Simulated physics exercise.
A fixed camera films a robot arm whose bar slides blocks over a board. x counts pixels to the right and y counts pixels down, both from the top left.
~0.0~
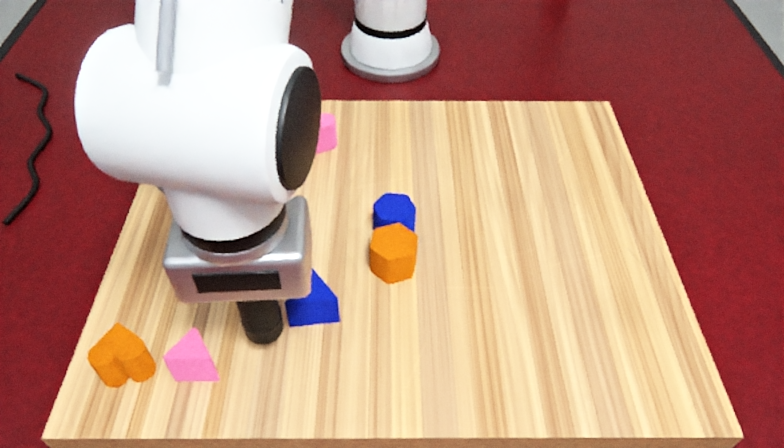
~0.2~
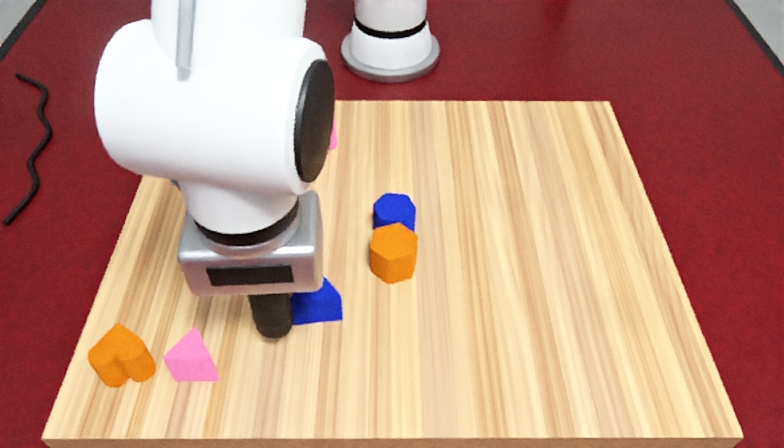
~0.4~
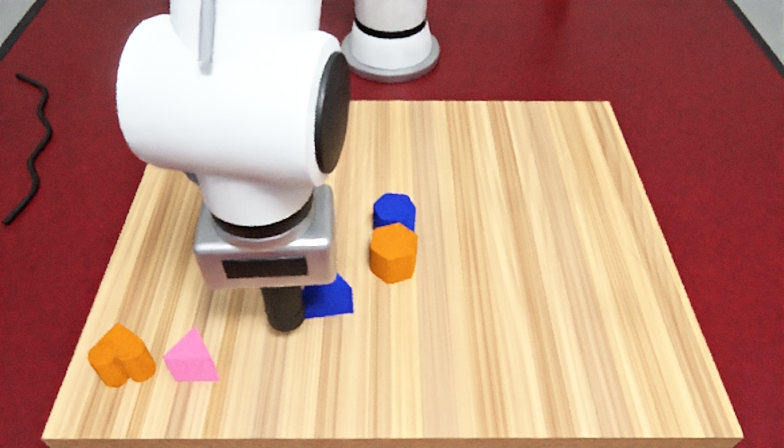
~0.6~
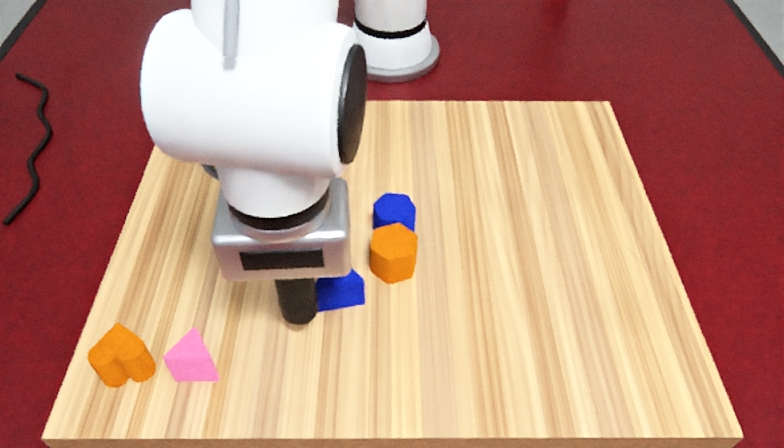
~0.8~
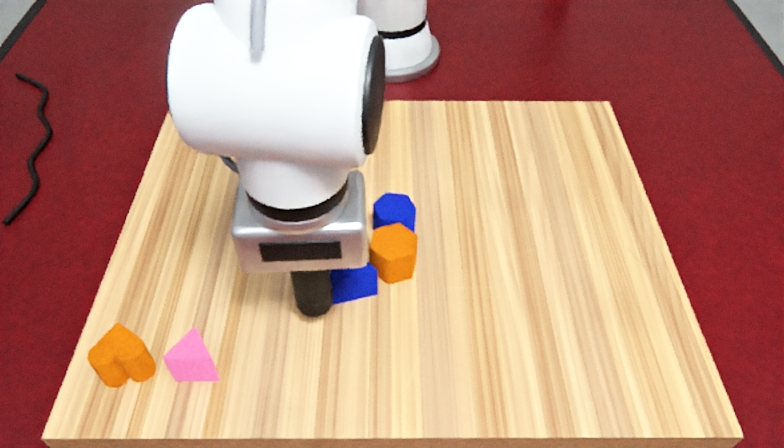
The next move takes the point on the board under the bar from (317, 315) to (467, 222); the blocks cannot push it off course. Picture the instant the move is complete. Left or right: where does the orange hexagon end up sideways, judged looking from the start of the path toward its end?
Seen from start to end, it moves right.
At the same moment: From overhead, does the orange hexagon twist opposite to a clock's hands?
No.
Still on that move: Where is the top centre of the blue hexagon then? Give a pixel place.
It is going to be at (411, 188).
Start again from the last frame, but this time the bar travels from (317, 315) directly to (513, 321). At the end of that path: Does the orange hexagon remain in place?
Short answer: No.
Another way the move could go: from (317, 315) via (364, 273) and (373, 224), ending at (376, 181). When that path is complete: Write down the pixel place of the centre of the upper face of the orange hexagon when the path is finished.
By then it is at (448, 219).
What follows on the original path. One third of the way, bar at (372, 268); blue triangle at (405, 233); orange hexagon at (439, 221); blue hexagon at (401, 197), turned 40° anticlockwise.
Two thirds of the way, bar at (422, 237); blue triangle at (456, 205); orange hexagon at (489, 197), turned 10° clockwise; blue hexagon at (411, 188), turned 90° anticlockwise.
At the end, bar at (469, 210); blue triangle at (503, 182), turned 20° clockwise; orange hexagon at (538, 179), turned 25° clockwise; blue hexagon at (411, 188), turned 90° anticlockwise.
